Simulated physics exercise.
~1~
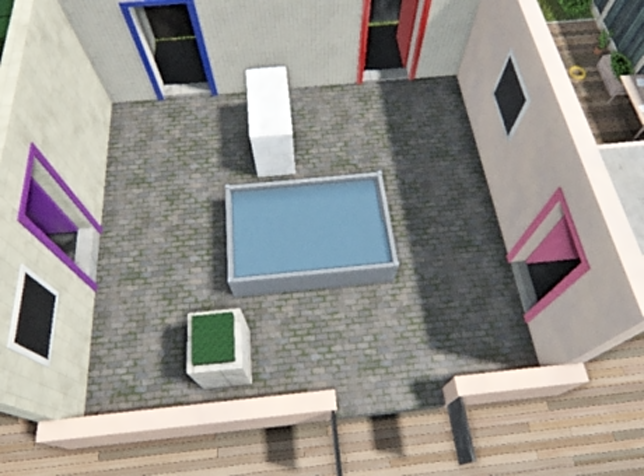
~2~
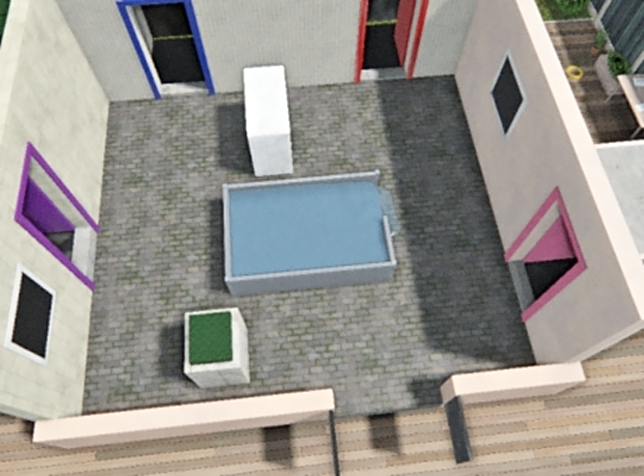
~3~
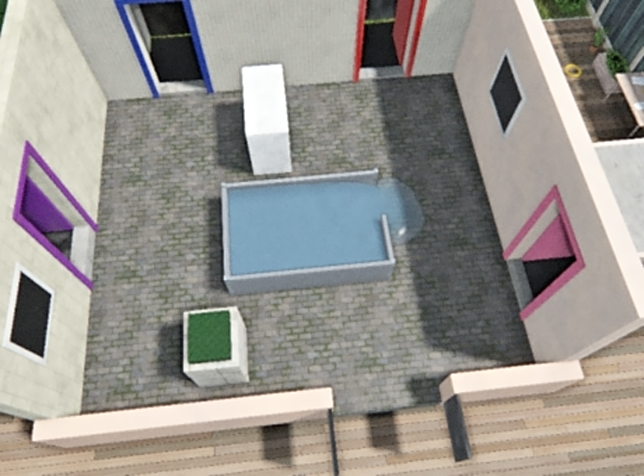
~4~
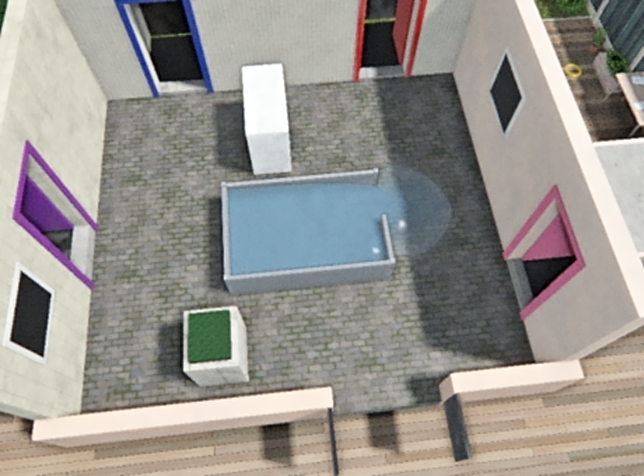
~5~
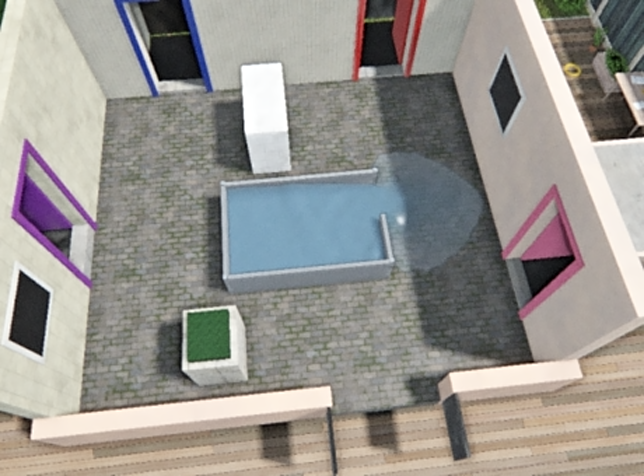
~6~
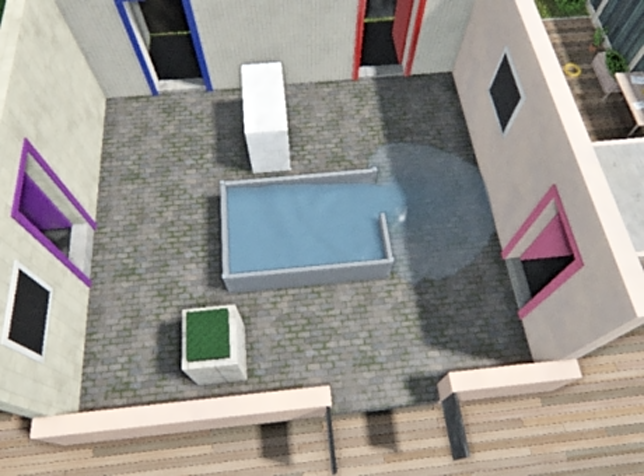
Water in a pale-walled rectangular tank lies still, then pours through a gap at the tank's right side and spreads rightward across grey paving in a widening, rounded sheet. The enclosed yard is seen from above, with blue and red doorframes at the back, a purple frame left and a pink one right. A white block stands behind the tank and a green-topped box in front, while the view shifts very slightly.
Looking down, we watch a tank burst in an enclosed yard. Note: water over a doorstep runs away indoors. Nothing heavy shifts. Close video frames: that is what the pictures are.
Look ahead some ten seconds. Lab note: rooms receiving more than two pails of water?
One by one: The pink door will pass more than two buckets. The purple door will pass two buckets at most. The red door will pass more than two buckets. The blue door will pass two buckets at most.
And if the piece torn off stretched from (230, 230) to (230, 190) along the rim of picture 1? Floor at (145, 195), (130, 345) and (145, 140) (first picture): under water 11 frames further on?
Going in your order, I'd say drenched, then drenched, then drenched.
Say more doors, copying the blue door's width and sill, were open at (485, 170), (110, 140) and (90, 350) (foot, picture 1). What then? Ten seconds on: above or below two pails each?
First door gets past it, second door doesn't reach it, third door doesn't reach it.
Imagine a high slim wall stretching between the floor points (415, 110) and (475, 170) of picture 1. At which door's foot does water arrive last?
The one you want is the purple-painted one.
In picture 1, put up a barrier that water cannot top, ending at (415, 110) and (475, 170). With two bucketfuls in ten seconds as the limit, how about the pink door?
Put simply, the pink door tops the limit.
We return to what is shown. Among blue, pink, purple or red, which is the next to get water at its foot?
It's the door marked pink.
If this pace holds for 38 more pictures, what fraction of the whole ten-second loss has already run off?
I get 60 percent.
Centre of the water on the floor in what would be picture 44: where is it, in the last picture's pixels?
Close to (356, 213).
A moment on, water covers 15 % of the floor; the pink door wet at the sill, nothing in, the purple door not reached, the red door not reached, the blue door not reached.
Next, water covers 20 % of the floor; the pink door under two buckets in, the purple door not reached, the red door not reached, the blue door not reached.
Then, water covers 35 % of the floor; the pink door over two buckets in, the purple door not reached, the red door under two buckets in, the blue door not reached.
Later, water covers 60 % of the floor; the pink door over two buckets in, the purple door not reached, the red door over two buckets in, the blue door wet at the sill, nothing in.
In the end, water covers 90 % of the floor; the pink door over two buckets in, the purple door wet at the sill, nothing in, the red door over two buckets in, the blue door wet at the sill, nothing in.
